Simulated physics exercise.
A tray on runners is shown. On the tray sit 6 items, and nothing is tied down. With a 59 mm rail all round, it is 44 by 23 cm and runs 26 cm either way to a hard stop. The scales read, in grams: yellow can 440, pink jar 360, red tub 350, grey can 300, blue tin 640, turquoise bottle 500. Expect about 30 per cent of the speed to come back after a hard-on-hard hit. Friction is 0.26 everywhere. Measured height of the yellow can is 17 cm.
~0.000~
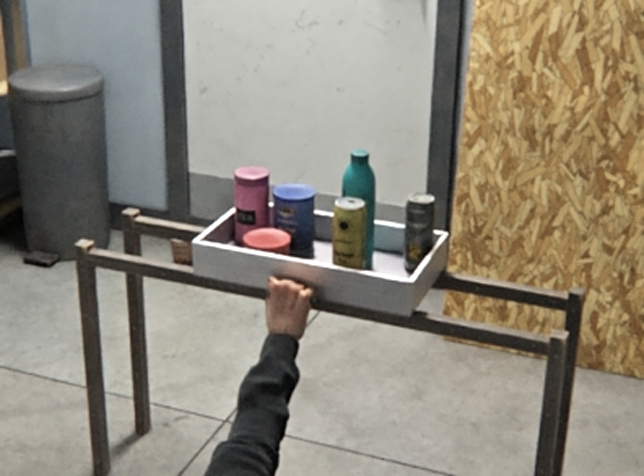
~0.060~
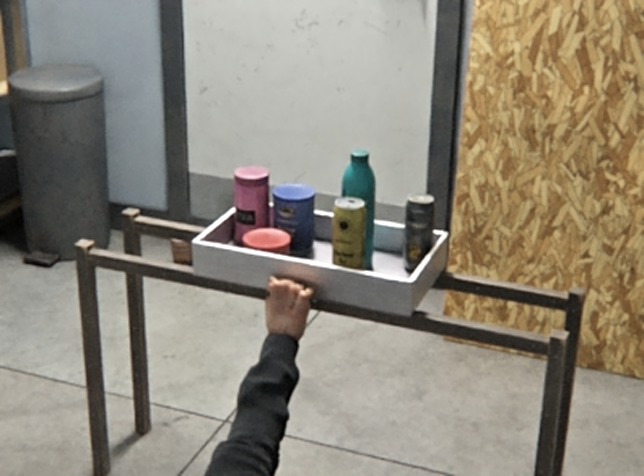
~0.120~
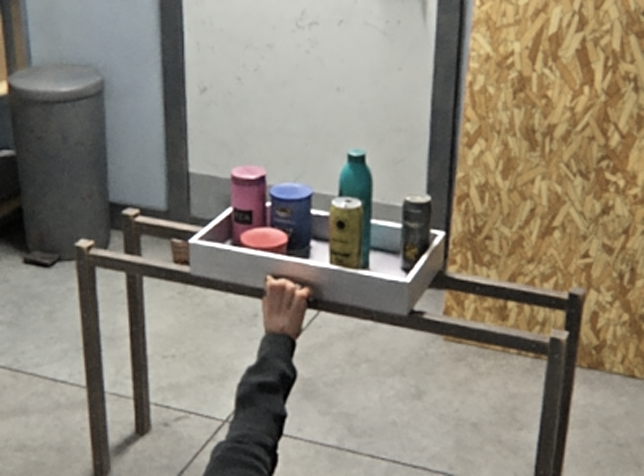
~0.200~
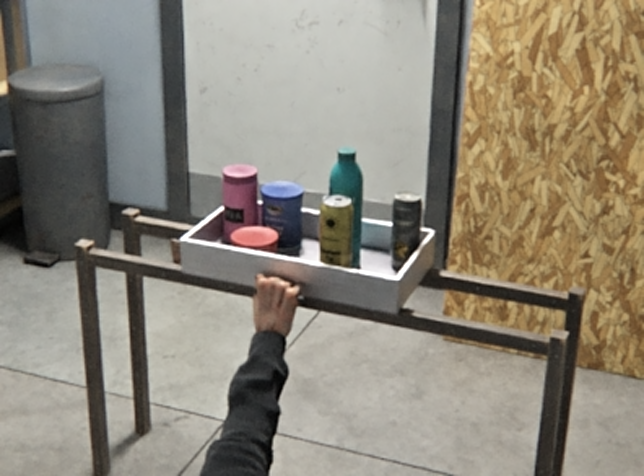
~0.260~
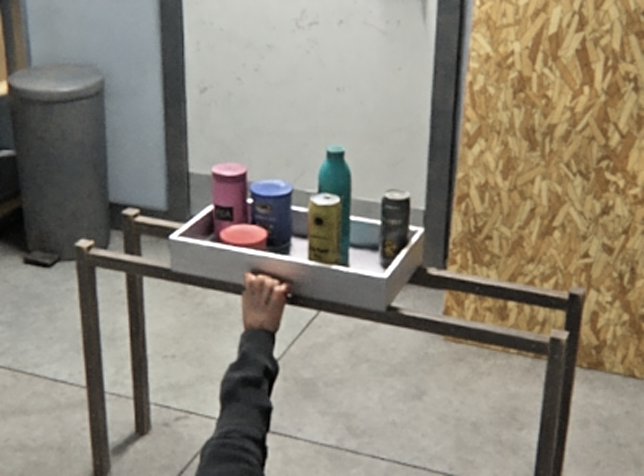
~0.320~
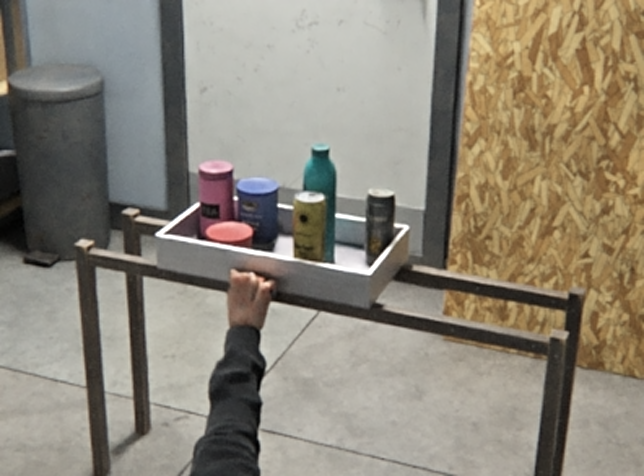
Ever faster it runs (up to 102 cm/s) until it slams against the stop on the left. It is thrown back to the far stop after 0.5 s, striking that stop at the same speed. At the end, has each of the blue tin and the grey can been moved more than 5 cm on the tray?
At the end, the blue tin is displaced by more than that; the grey can is not displaced by more than that.
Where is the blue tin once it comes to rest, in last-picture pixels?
Around pixel (512, 254).
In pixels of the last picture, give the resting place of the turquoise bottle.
Roughly pixel (533, 245).
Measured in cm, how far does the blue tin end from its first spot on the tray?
Start to finish, roughly 20 cm.
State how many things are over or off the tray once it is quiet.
Count: 0.
After 0.62 s, tray 26 cm left; grey can moved 7 cm near (267, 208); turquoise bottle moved 7 cm; red tub moved 7 cm.
After 1.82 s, tray 4 cm right; grey can moved 19 cm near (351, 222); yellow can moved 17 cm; turquoise bottle moved 10 cm.
After 2.12 s, tray 26 cm right; grey can moved 13 cm near (482, 244); blue tin moved 7 cm near (446, 243); yellow can moved 12 cm.
After 2.32 s, tray 26 cm right; blue tin moved 18 cm near (502, 252); grey can moved 2 cm near (540, 254); pink jar moved 17 cm.
In the end (2.8 s), not toppled but over 5 cm from the start, pink jar, red tub, blue tin and turquoise bottle; the other 2 under 5 cm from the start. At the end, from the last picture's camera, blue tin near (512, 254), grey can near (550, 255).
